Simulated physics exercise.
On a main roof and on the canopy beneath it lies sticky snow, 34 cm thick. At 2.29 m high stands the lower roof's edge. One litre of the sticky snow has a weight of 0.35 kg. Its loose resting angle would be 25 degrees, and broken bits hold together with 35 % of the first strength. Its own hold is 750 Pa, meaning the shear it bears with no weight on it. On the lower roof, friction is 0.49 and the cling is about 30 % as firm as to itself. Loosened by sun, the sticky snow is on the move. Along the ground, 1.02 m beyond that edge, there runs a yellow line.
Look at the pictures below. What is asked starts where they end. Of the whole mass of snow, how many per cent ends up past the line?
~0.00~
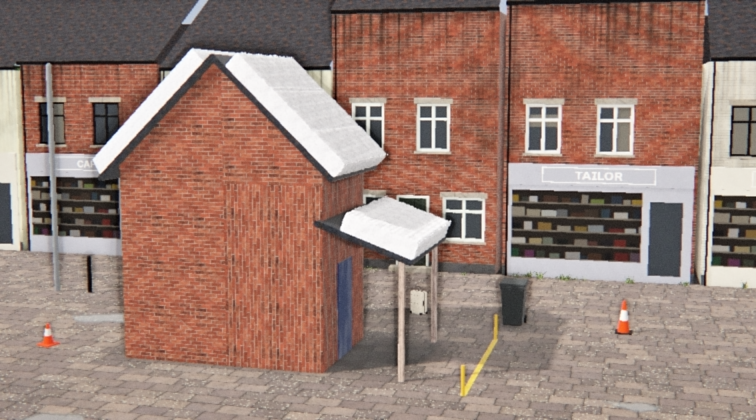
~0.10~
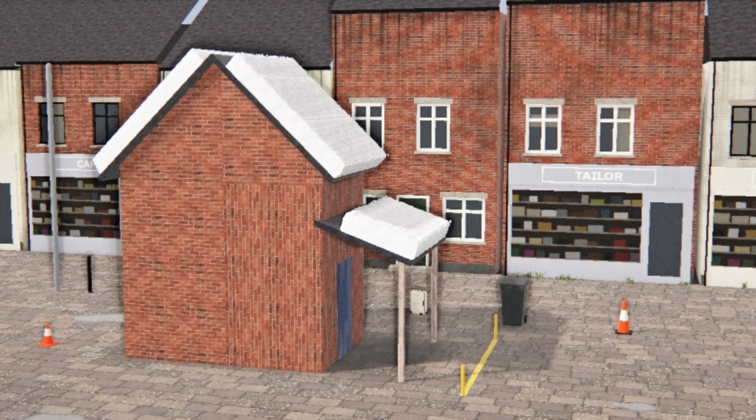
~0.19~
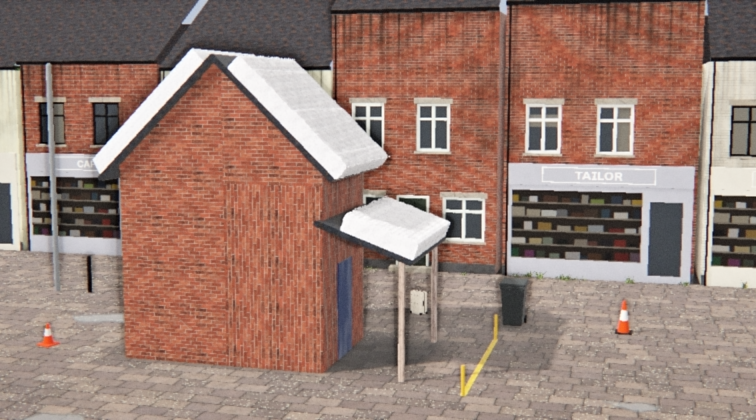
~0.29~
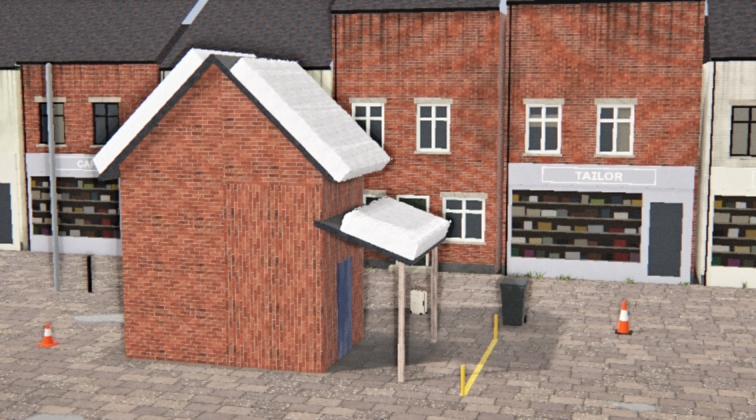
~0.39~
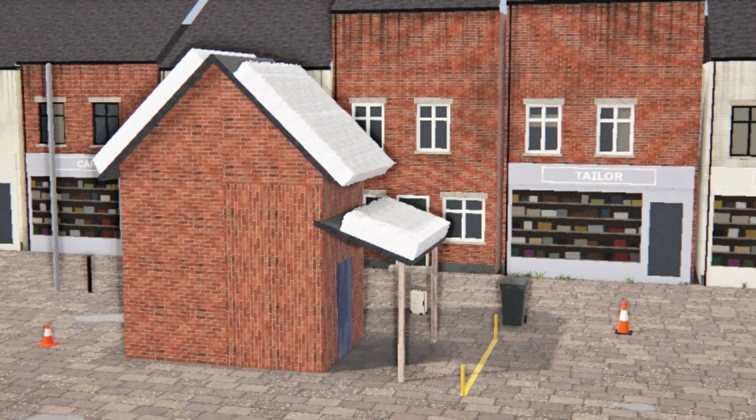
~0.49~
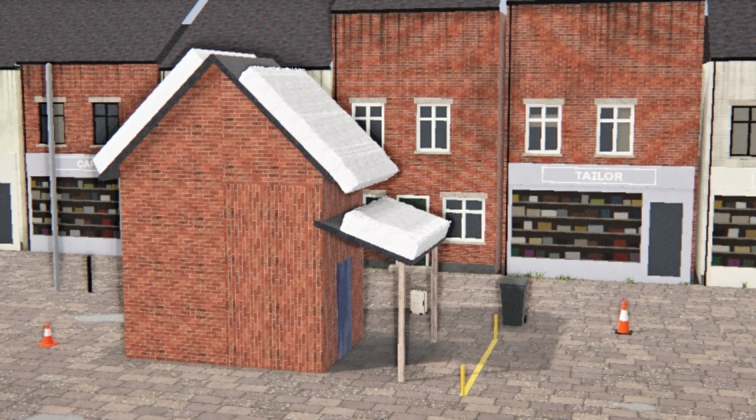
52 %.
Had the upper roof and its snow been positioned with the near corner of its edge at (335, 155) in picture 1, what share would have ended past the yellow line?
Share past the line: About 60 %.
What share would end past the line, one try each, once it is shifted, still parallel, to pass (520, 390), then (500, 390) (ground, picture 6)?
The first line gives 25 in a hundred and the second 35 in a hundred.
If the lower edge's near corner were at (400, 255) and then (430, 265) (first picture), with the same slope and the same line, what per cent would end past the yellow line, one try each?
Try 1: 55 %; try 2: 50 %.
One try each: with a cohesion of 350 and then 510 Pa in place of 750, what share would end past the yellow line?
60 %, then 60 %.
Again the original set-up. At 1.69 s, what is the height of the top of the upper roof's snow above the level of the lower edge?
About 1.0 m.
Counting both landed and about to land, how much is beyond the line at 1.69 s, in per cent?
4 percent.
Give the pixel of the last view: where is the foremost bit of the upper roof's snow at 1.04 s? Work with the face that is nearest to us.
It shows up near (400, 225) in the last picture.
After 1.04 s, none is below the lower edge and 0 % is past the line.
After 1.69 s, 21 % is below the lower edge and 4 % is past the line.
After 2.35 s, 67 % is below the lower edge and 46 % is past the line.
After 3.00 s, 78 % is below the lower edge and 51 % is past the line.
After 3.80 s, at the end, 78 % is below the lower edge and 52 % is past the line.
